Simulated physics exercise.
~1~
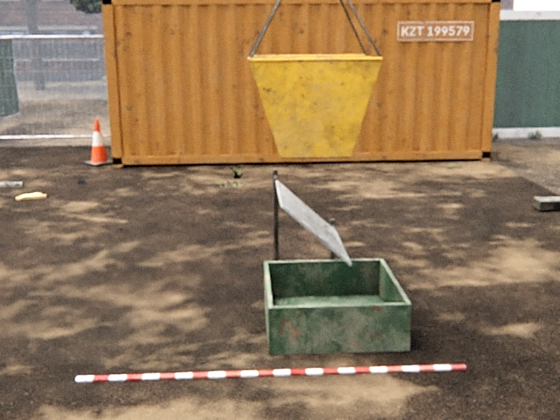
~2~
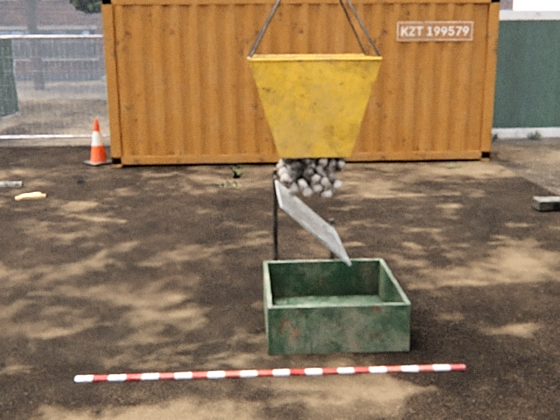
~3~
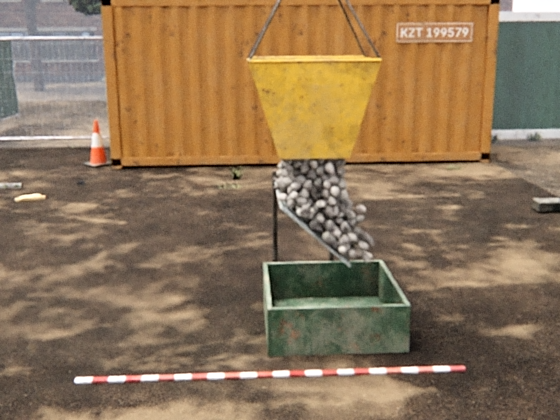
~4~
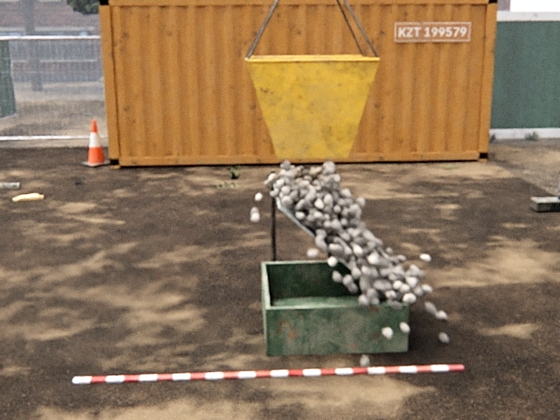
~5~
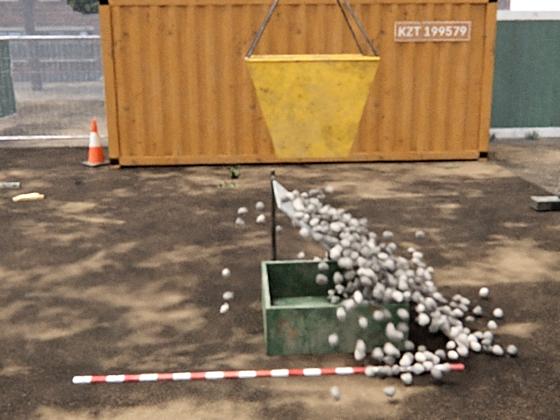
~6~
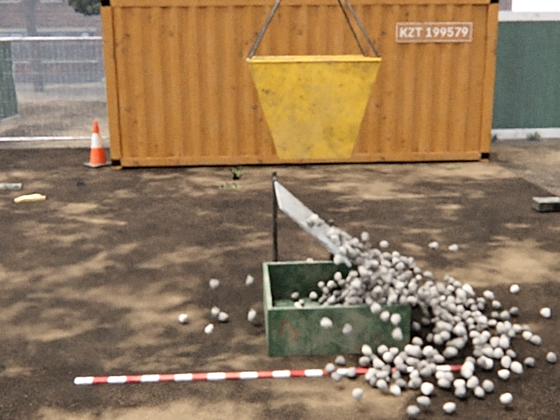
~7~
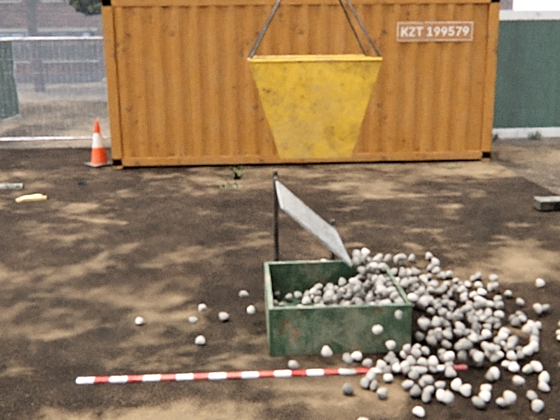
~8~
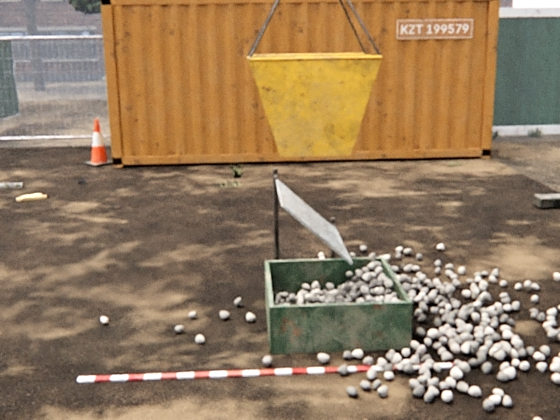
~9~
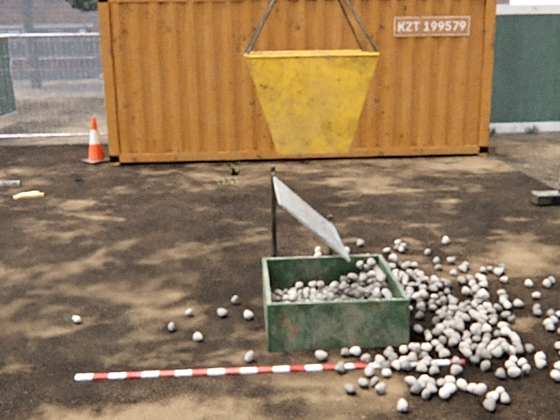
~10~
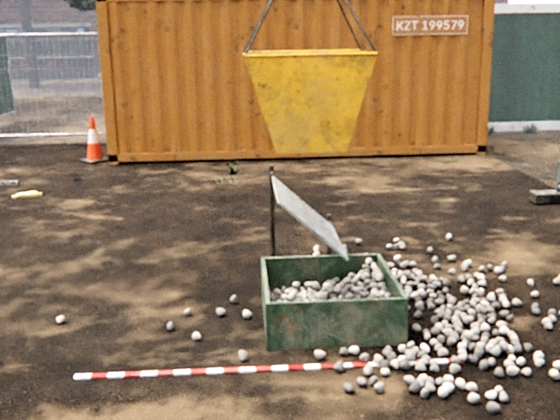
The clip opens on a yellow skip hanging still in front of an orange container, above a sloping steel plate and an open green bin, with a red and white striped pole on the ground. Grey stones begin dropping from the bottom of the skip onto the plate. They slide down to the right, some falling into the bin while many others shoot past its right side. A few stray stones tumble to the left. The stream thins out and the plate clears. Finally, the stones lie still, roughly half in the bin and most others scattered beside it on the right.
